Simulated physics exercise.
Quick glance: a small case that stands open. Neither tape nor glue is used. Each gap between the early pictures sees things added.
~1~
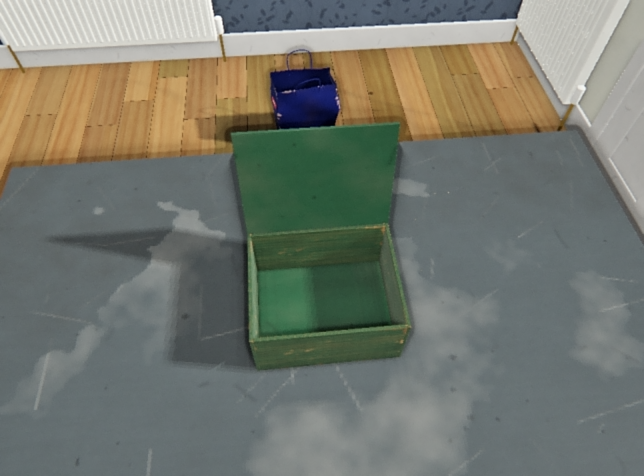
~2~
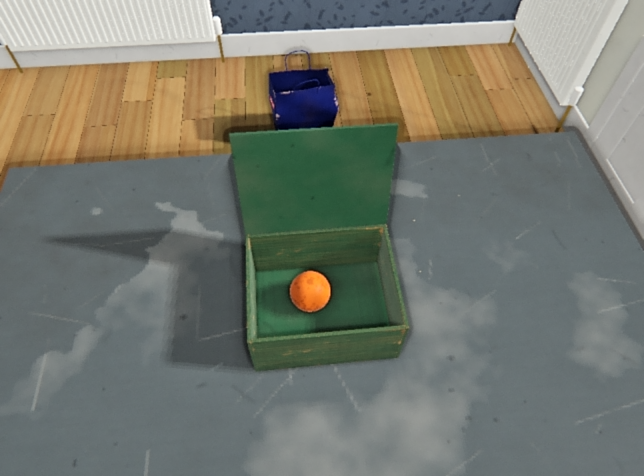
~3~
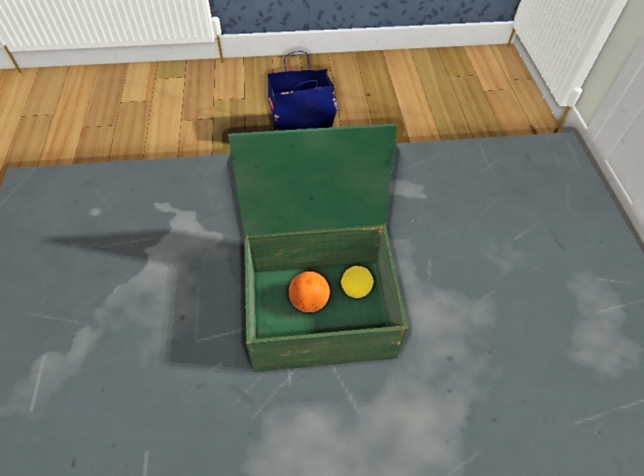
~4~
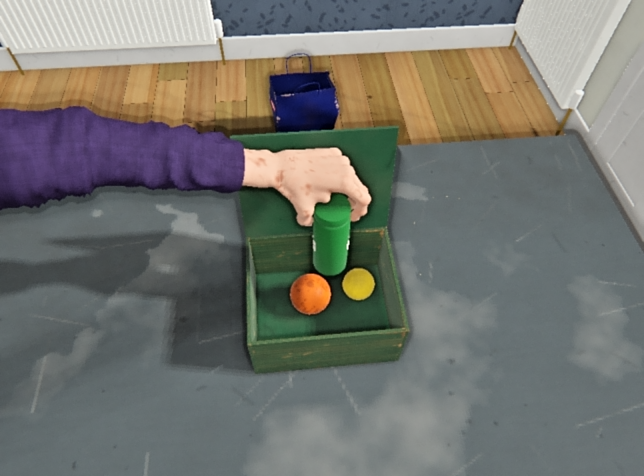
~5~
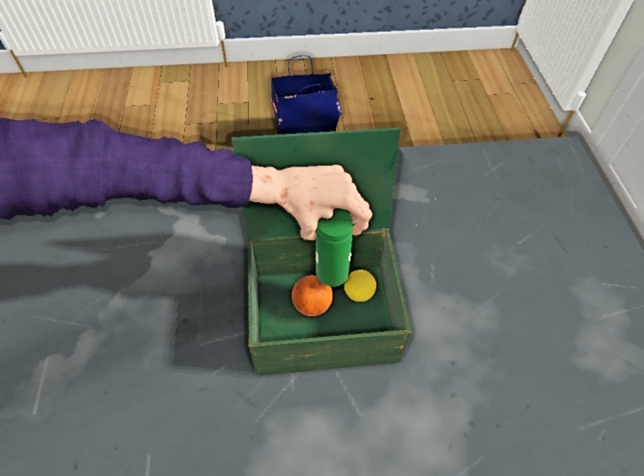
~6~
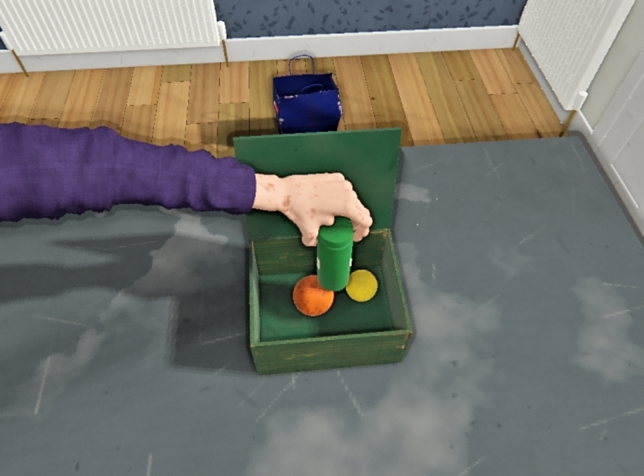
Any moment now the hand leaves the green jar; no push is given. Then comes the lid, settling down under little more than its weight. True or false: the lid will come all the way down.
True.
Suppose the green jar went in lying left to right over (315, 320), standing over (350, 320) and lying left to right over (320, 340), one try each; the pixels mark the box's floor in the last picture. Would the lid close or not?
First try: No gap; second try: A gap remains; third try: No gap.
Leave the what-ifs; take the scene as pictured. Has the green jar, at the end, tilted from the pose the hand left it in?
The green jar ends up tilted.
Then, 0.70 s after the last picture, green jar on its side near (343, 275); orange ball rolled about its own width; yellow lemon rolled about its own width.
Then, 1.70 s after the last picture, lid 51° above the rim; green jar on its side near (344, 283); yellow lemon rolled well along; orange ball rolled about its own width.
At rest, lid shut; tipped over in the box, green jar; moved from the start, orange ball and yellow lemon. Seen from the same camera at the end, green jar near (344, 284).
